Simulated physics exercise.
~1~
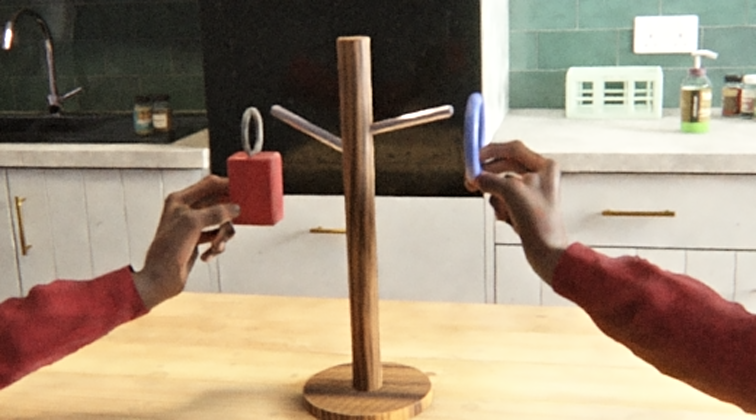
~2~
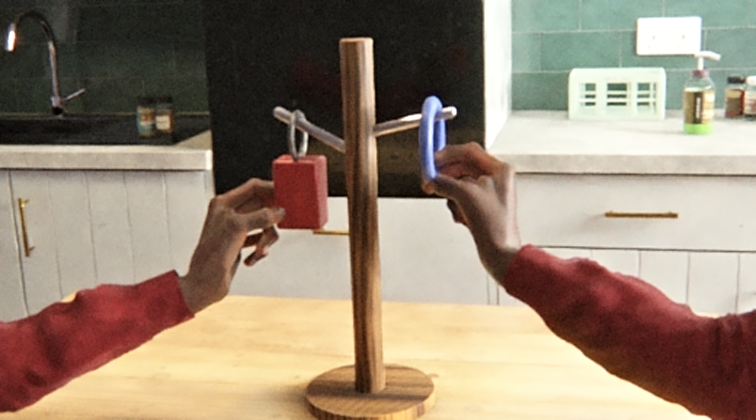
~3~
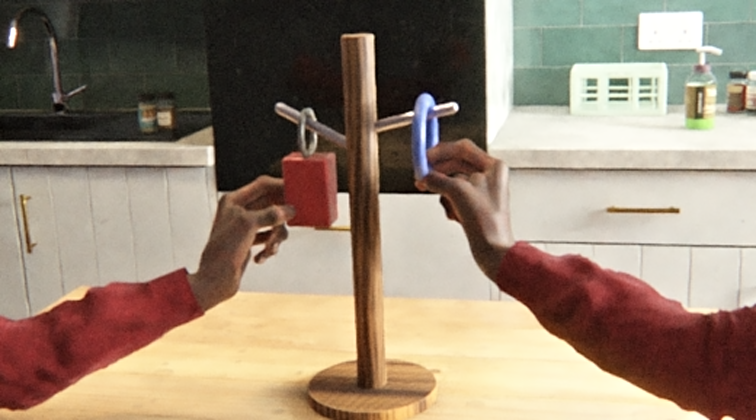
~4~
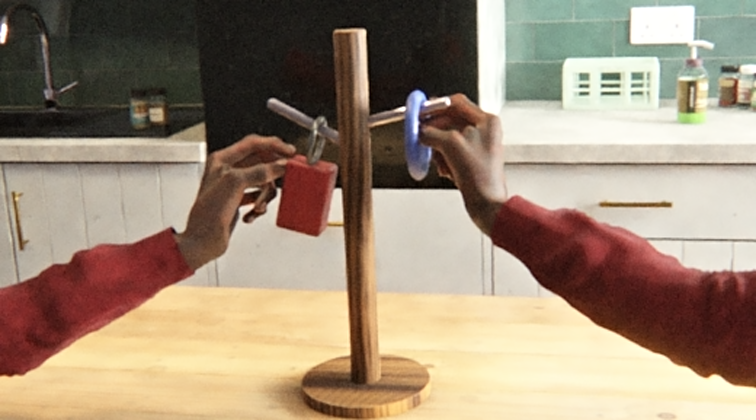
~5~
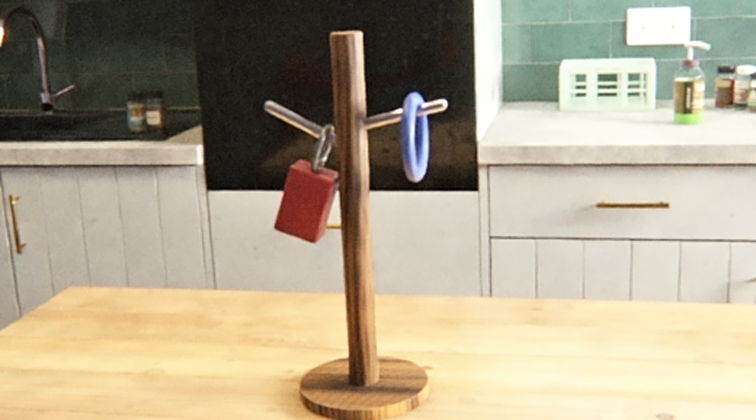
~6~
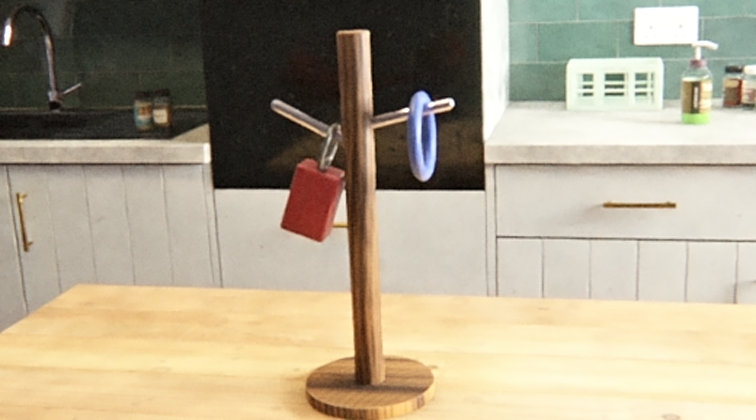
Two hands hang a red pouch and a blue ring on opposite pegs, where both stay.
